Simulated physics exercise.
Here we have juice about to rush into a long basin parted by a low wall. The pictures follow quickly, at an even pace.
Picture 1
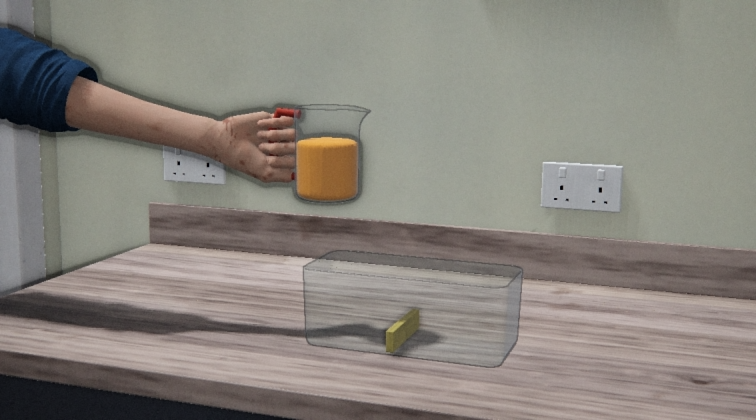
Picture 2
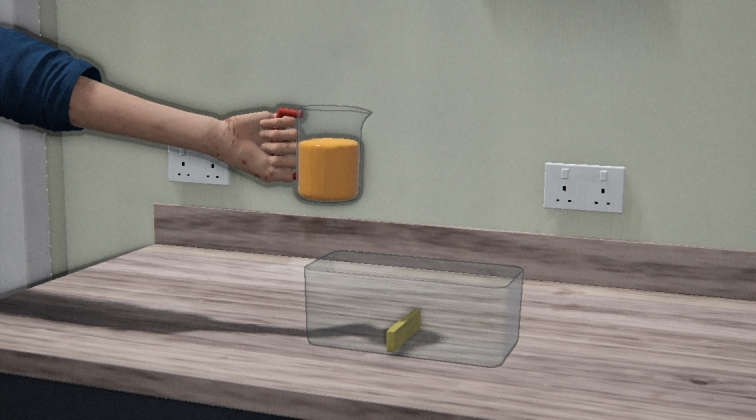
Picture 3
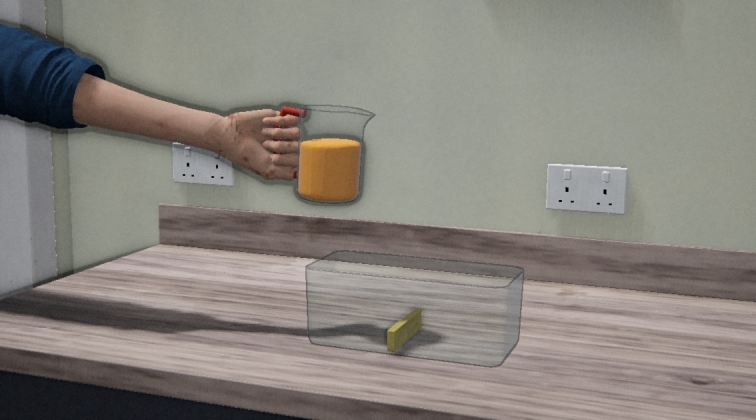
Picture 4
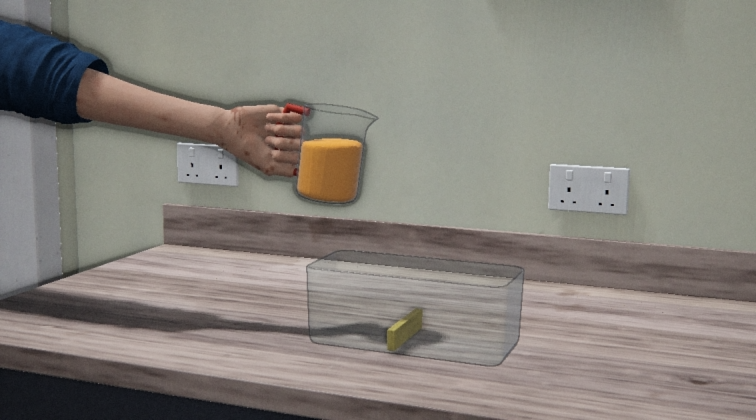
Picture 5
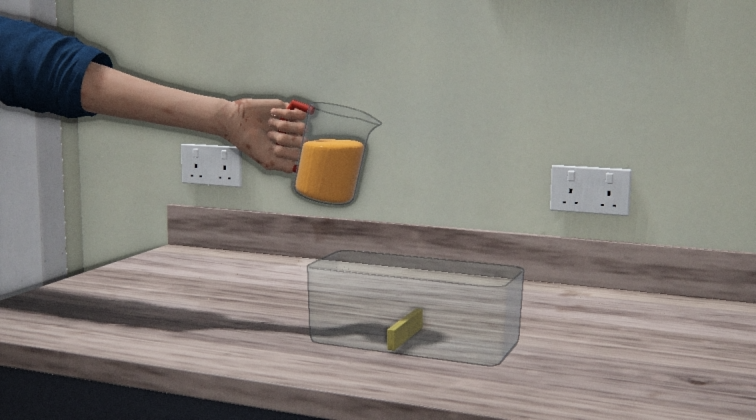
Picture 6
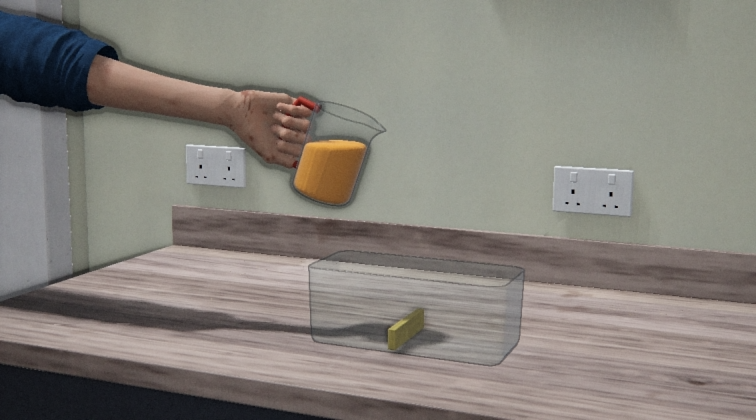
At the start, a hand reaching in from the left holds a clear jug of orange juice upright above a long, see-through basin with a low yellowish wall inside, on a wooden counter. The hand then gradually tips the jug to the right, the juice staying inside, while the basin stays put.
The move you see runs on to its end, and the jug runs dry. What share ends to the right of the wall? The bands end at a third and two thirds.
The share right of the wall is over two thirds.
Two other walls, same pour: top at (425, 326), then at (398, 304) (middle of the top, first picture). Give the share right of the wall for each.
In turn 30 and 85 in a hundred.
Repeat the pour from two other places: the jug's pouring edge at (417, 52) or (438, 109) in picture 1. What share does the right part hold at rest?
Near 70 % and 70 %.
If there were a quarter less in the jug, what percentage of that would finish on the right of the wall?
Some 75 per cent.
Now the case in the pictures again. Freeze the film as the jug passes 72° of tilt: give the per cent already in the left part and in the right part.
The left part 0 per cent, the right part 0.
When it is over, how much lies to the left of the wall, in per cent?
Roughly 20 in a hundred.
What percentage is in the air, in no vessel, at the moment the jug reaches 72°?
About 5 per cent.
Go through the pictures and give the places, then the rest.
Tilt 0°; pouring edge (371, 110); surface from (301, 140) to (357, 143); the long basin's rim runs from (318, 260) to (515, 279); the wall's top is at (403, 321), in the first picture.
Tilt 1°; pouring edge (372, 112); surface from (303, 141) to (358, 144), in the second picture.
Tilt 3°; pouring edge (375, 114); surface from (307, 141) to (360, 144), in the third picture.
Tilt 7°; pouring edge (378, 118); surface from (306, 142) to (361, 145), in the fourth picture.
Tilt 12°; pouring edge (382, 123); surface from (308, 142) to (363, 145), in the fifth picture.
Tilt 19°; pouring edge (386, 130); surface from (309, 144) to (366, 147), in the sixth picture.
A moment on, the jug is tipped part way and 93 per cent is still to pour, 0 is left of the wall and 0 right of it.
Next, the jug is tipped right over and 36 per cent is still to pour, 1 is left of the wall and 38 right of it.
Then the jug is tipped right over and 3 per cent is still to pour, 12 is left of the wall and 79 right of it.
Later the jug is tipped right over and 0 per cent is still to pour, 18 is left of the wall and 81 right of it.
In the end 19 per cent lies left of the wall, 80 right of it and 2 outside.
